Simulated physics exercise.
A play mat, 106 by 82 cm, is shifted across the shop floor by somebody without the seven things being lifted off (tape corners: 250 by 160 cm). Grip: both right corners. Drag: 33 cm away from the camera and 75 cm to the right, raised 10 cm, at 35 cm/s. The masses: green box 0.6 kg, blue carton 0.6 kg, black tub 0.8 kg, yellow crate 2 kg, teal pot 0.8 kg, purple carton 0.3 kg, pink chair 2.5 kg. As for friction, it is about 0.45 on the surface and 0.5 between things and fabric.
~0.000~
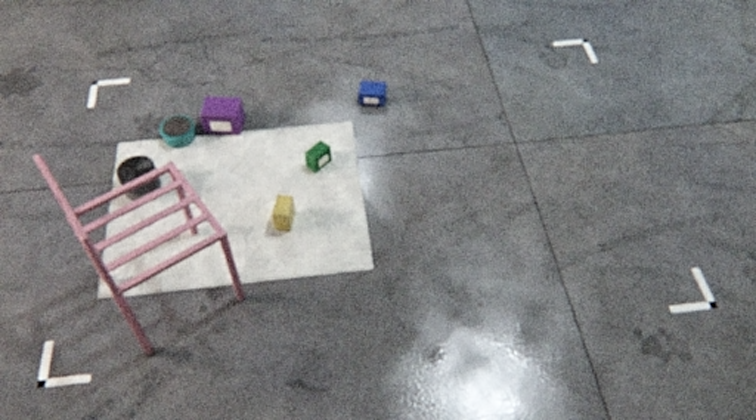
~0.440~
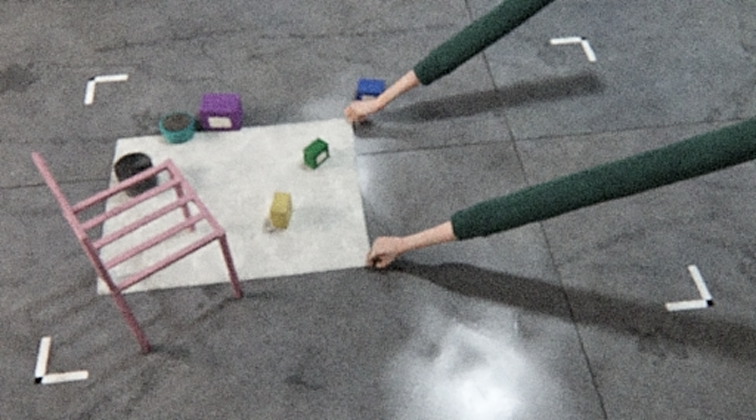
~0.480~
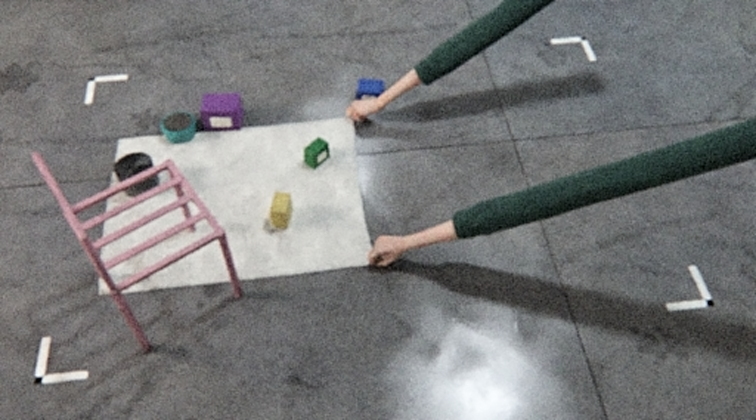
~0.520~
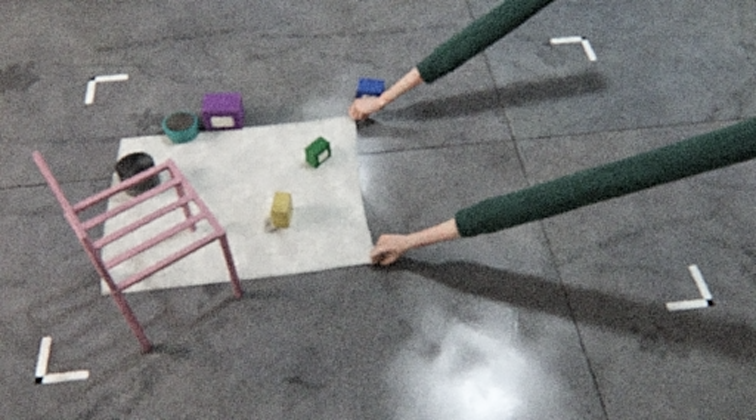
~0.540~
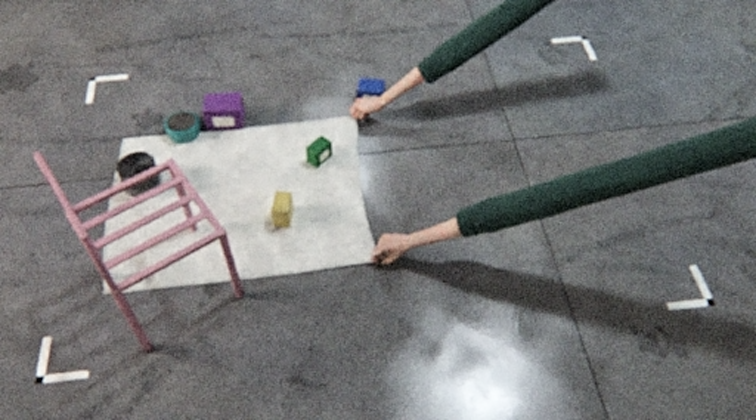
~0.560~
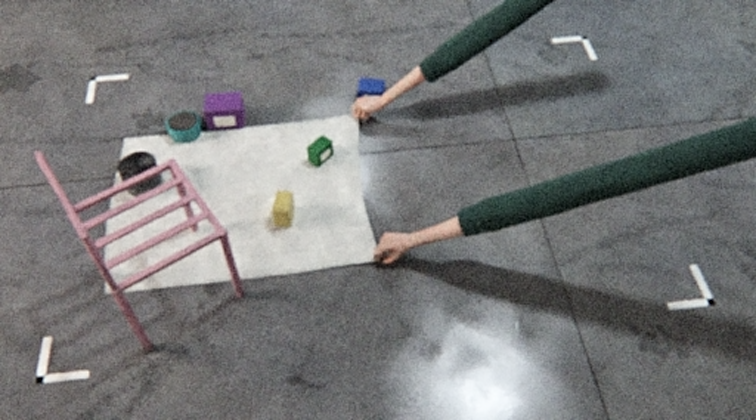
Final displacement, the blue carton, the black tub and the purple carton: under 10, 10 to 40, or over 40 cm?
Blue carton - in between; black tub - over; purple carton - over.
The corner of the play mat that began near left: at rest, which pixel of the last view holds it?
About (306, 214).
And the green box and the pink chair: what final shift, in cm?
Net displacement - green box 90 cm, pink chair 15 cm.
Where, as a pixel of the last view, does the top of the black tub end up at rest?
In the last view, the top sits at about (320, 105).
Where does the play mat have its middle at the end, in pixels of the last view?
Midpoint, last view: Approx. (412, 130).
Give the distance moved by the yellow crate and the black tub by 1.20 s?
Shifts - yellow crate: Around 25 cm; black tub: Around 25 cm.
After 1.2 s, middle of the play mat at (291, 172); black tub 25 cm off its start, purple carton 18 cm off its start, green box 26 cm off its start.
After 1.8 s, middle of the play mat at (331, 161); black tub 46 cm off its start, purple carton 40 cm off its start, blue carton 12 cm off its start.
After 2.4 s, middle of the play mat at (381, 138); black tub 68 cm off its start at (288, 117), purple carton 59 cm off its start at (331, 55), blue carton 21 cm off its start at (399, 62).
After 3.1 s, middle of the play mat at (412, 130); black tub 84 cm off its start, purple carton 67 cm off its start, blue carton 27 cm off its start.
After 3.7 s, middle of the play mat at (412, 130); black tub 84 cm off its start at (320, 105), purple carton 67 cm off its start at (343, 47), blue carton 27 cm off its start at (409, 56), yellow crate on its side, 94 cm off its start at (469, 127).
